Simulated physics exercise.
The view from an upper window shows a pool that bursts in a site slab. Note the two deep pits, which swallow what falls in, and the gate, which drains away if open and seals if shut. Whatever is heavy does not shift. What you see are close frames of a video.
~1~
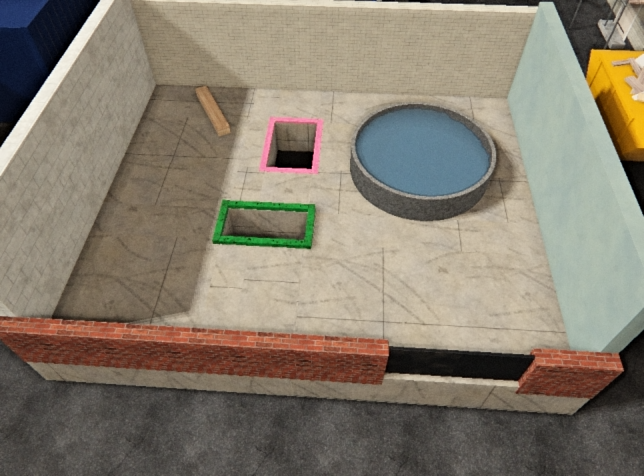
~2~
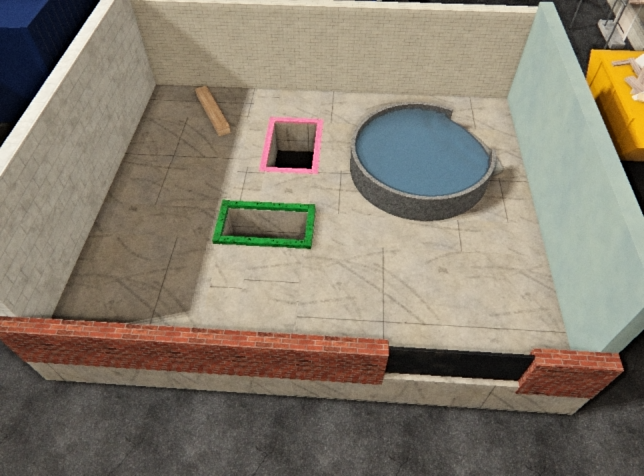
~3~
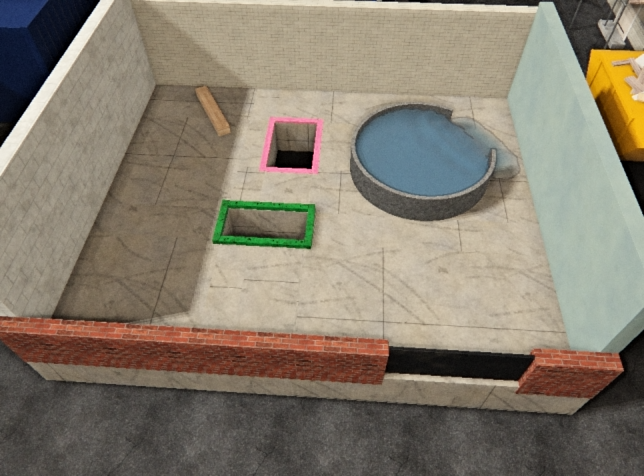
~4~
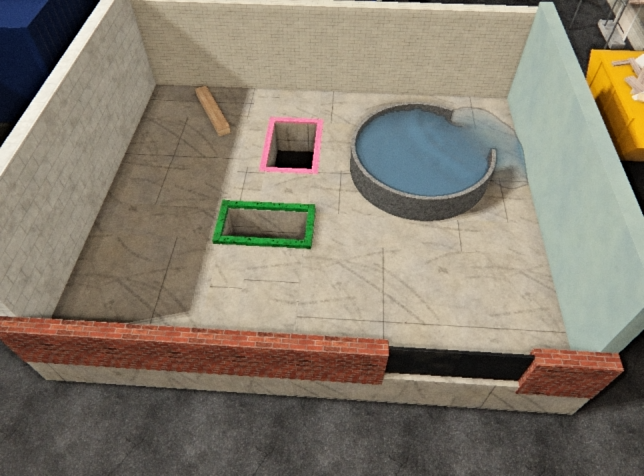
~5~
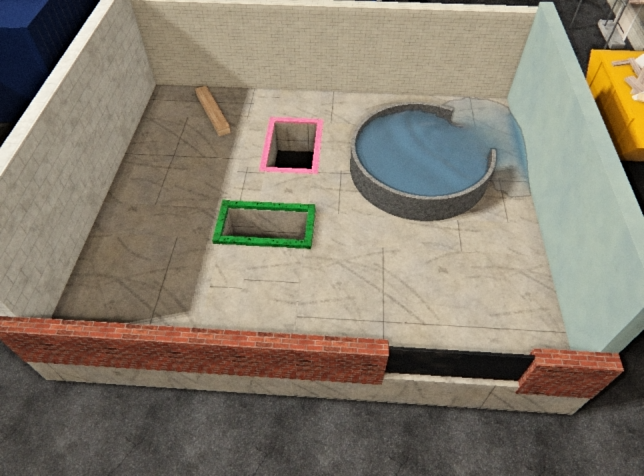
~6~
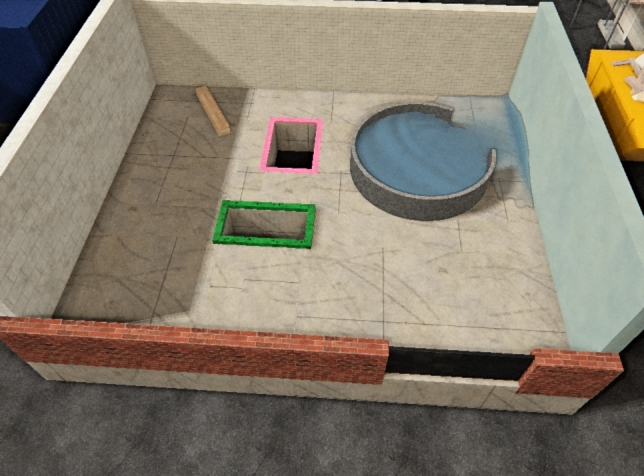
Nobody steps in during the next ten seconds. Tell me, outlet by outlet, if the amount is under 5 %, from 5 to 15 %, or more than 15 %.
Going through them: The gate receives less than 5 %; the green pit receives less than 5 %; the pink pit receives more than 15 %.
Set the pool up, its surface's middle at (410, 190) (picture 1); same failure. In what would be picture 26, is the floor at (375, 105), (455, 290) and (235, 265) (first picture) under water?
Looking at all three, I'd call them swamped, swamped, bone dry.
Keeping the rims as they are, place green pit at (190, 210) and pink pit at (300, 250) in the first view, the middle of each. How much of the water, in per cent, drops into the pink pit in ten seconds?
The pink pit takes 4 per cent.
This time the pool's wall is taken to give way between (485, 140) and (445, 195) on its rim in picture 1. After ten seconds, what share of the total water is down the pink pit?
The pink pit takes 6 per cent.
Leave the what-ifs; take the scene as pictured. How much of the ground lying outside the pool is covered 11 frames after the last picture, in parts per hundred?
Some 20 in a hundred.
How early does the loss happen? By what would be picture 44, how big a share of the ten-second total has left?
Close to 50 out of every hundred.
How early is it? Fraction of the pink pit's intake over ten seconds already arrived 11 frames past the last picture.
Near 0 in a hundred.
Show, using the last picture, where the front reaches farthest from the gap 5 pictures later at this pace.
The front tops out at about (538, 244).
A moment on, water covers 10 % of the floor; the gate 0 %, the green pit 0 %, the pink pit 0 %.
Next, water covers 20 % of the floor; the gate 0 %, the green pit 0 %, the pink pit 0 %.
Then, water covers 35 % of the floor; the gate 0 %, the green pit 0 %, the pink pit 3 %.
Later, water covers 50 % of the floor; the gate 0 %, the green pit 0 %, the pink pit 9 %.
In the end, water covers 90 % of the floor; the gate 0 %, the green pit 0 %, the pink pit 18 %.
